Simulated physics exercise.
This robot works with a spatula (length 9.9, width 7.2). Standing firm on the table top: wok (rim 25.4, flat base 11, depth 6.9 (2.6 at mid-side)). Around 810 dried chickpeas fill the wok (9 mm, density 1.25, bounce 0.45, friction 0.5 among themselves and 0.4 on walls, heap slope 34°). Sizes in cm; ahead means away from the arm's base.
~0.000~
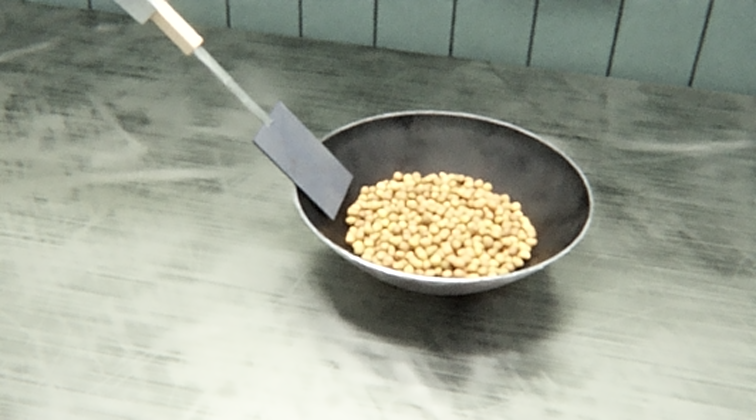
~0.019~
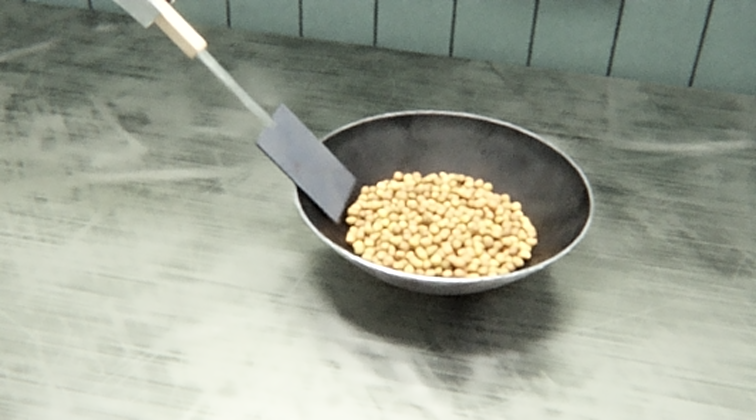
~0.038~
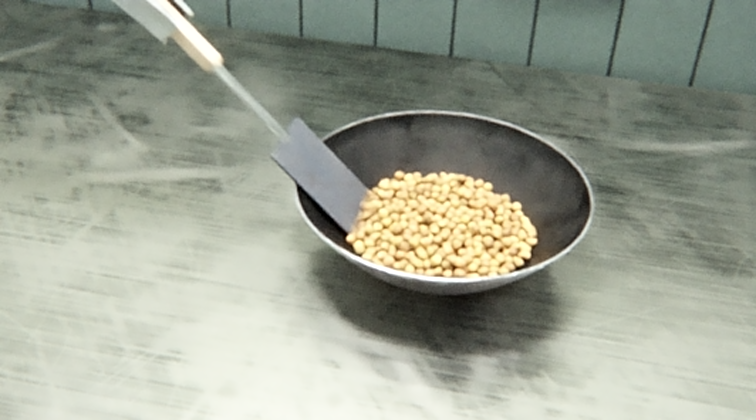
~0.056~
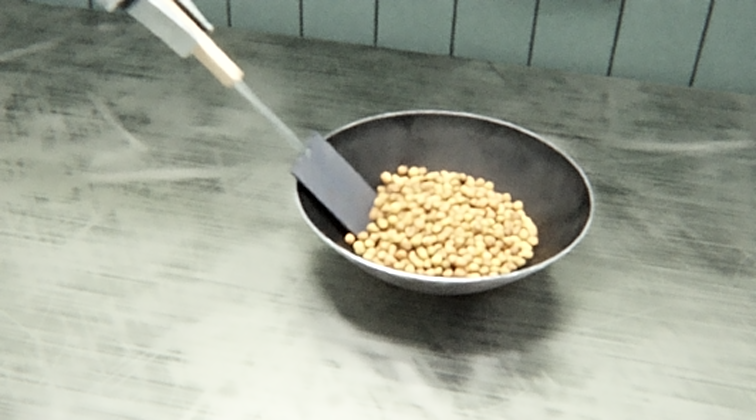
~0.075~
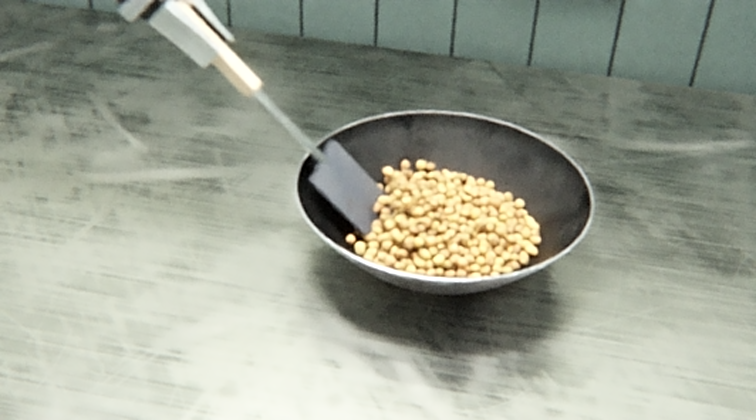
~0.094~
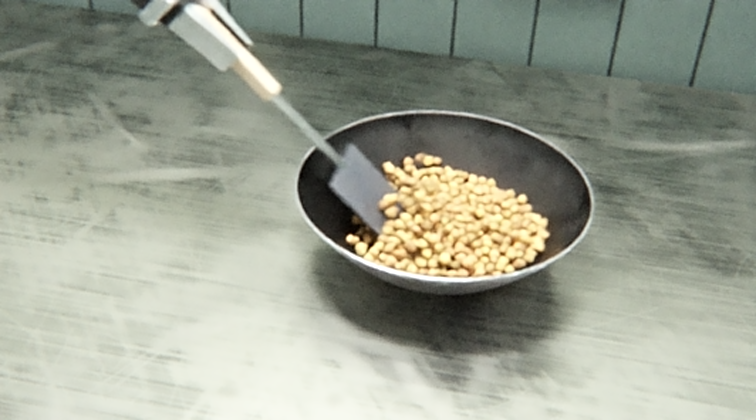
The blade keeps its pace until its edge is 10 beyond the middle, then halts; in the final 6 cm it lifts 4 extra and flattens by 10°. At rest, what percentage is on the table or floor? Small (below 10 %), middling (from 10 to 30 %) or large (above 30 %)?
Share on the table or floor: Large (above 30 %).
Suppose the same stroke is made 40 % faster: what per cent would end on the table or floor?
Then about 40 per cent.
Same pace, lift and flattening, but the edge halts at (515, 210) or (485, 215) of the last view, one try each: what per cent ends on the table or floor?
About 20 and 0 per cent.
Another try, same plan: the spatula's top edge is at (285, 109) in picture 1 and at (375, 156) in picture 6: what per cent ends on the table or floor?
About 40 per cent.
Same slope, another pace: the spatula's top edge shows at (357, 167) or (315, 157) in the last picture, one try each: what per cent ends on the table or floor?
Some 40 and 25 per cent.
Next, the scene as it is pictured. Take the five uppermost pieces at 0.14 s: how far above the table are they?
Some 8 cm.
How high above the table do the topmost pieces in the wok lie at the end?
Some 6.0 cm.
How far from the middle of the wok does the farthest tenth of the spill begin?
Roughly 65 cm.
After 0.14 s, sloping 45°, highest piece 11 above the table; 814 in the wok.
After 0.19 s, sloping 41°, highest piece 12 above the table; 814 in the wok.
After 0.41 s, sloping 35°, highest piece 22 above the table; 496 in the wok, 83 on the table or floor, 235 on the blade or in flight.
After 1.46 s, sloping 35°, highest piece 6 above the table; 496 in the wok, 318 on the table or floor.
In the end, 496 in the wok, 318 on the table or floor. That is 39 % on the table or floor.
